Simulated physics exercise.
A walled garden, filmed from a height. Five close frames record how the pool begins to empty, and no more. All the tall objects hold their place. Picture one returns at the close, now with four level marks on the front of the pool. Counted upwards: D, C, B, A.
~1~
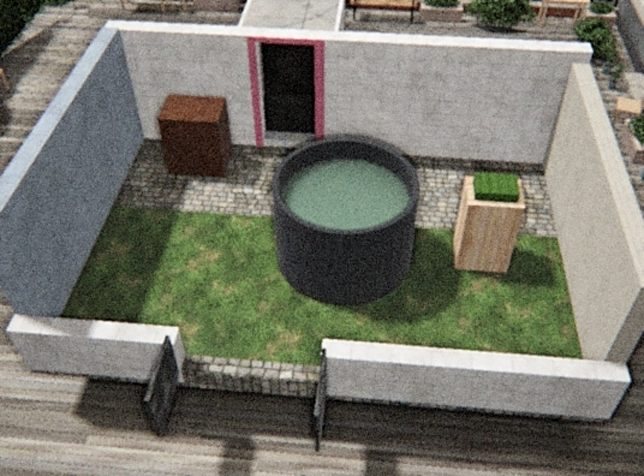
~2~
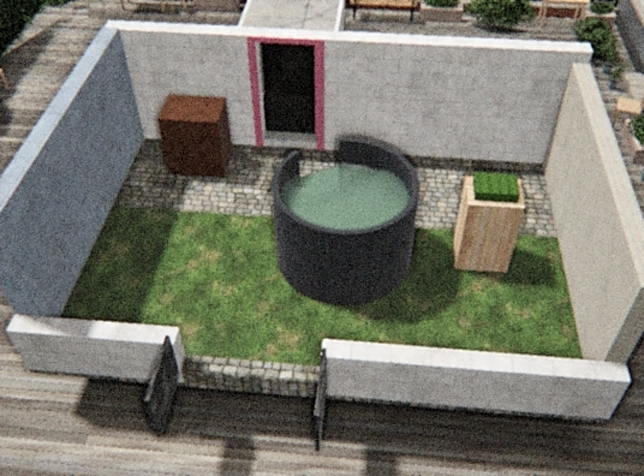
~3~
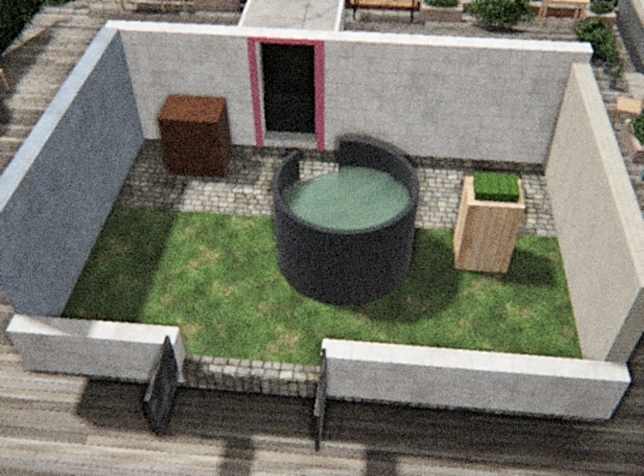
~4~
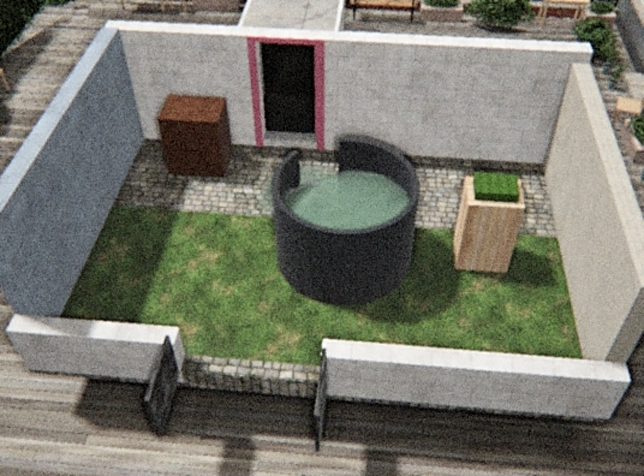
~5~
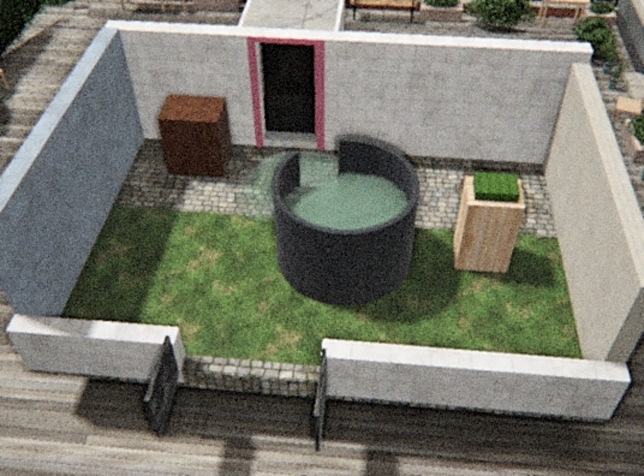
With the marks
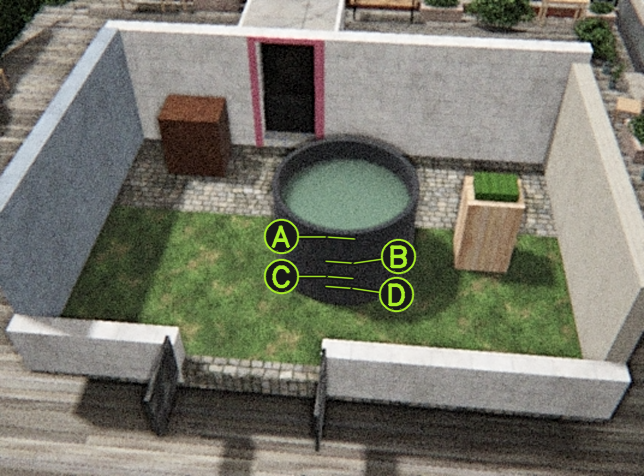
A gap opens in the round pool's far side, and water spreads onto the paving.
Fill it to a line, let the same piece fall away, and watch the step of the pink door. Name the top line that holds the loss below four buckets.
I would pick level D.
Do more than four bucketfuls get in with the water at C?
Yes, it does.
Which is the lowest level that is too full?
Level C.
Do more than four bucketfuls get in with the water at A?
Yes, that goes wrong.
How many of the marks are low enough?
One of them.
In lime, A at (340, 237); B at (339, 262); C at (339, 277); D at (339, 287); from the bottom up D, C, B, A.
Choosing A, dozens of bucketfuls pour in.
Choosing B, dozens of bucketfuls pour in.
Choosing C, about 9 bucketfuls get in.
Choosing D, a splash gets over, under a bucket.
